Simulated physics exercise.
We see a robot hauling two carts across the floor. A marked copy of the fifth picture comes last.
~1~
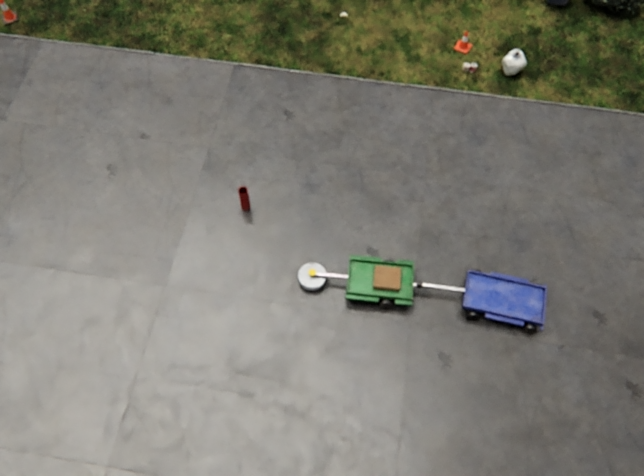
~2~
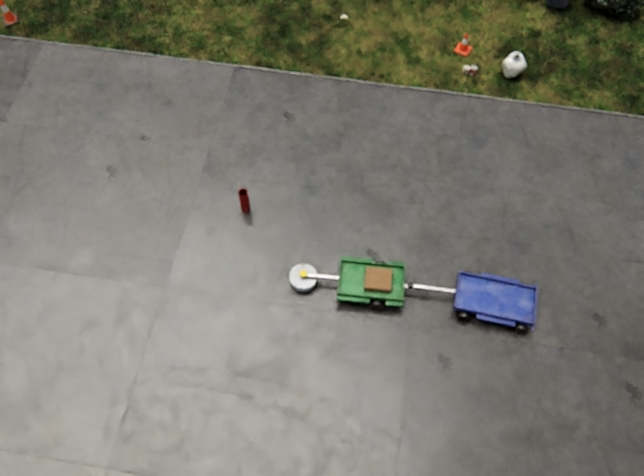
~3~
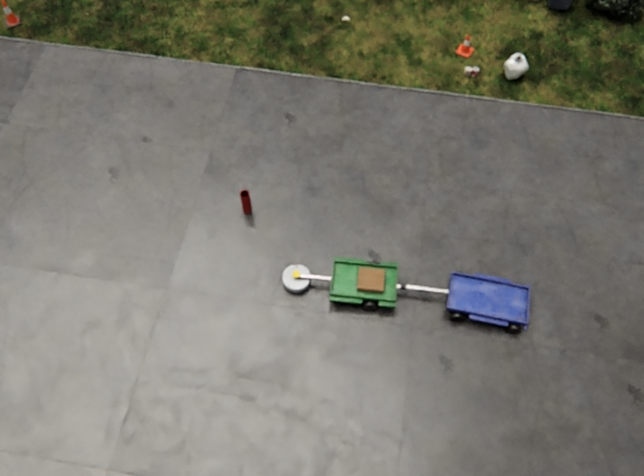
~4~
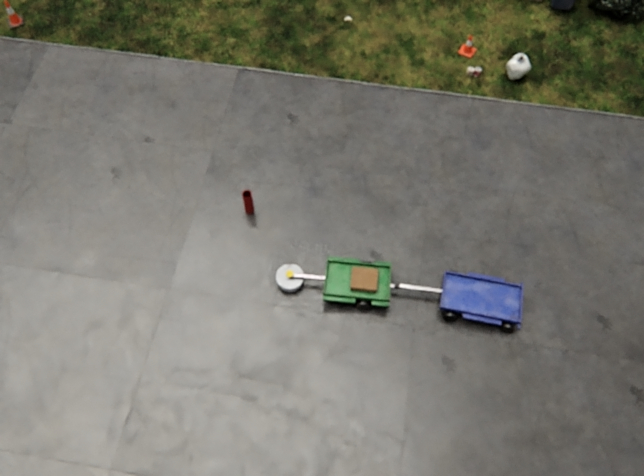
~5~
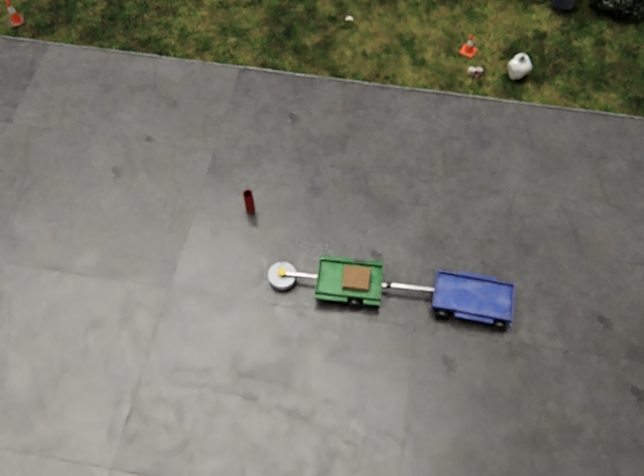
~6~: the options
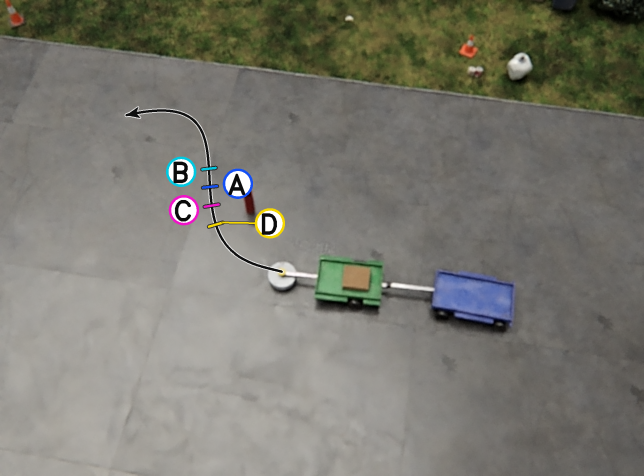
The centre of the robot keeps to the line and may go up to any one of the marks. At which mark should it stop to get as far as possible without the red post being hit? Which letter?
The farthest safe stop is C.
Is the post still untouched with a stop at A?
No.
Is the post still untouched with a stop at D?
For that mark, yes.
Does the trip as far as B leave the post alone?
For that mark, no.
On the marked copy, A at (210, 187); B at (209, 169); C at (212, 206); D at (216, 225); the route from (282, 272) via (209, 173) to (126, 115).
Following C. Soon after the start, robot (244, 263), last cart (431, 290).
Later, robot (220, 236), last cart (393, 286).
In the end, robot (213, 210), last cart (364, 282); nothing has been touched.
As for the rest, A is too far, the post has been hit; B is too far, the post has been hit; D is safe but short.
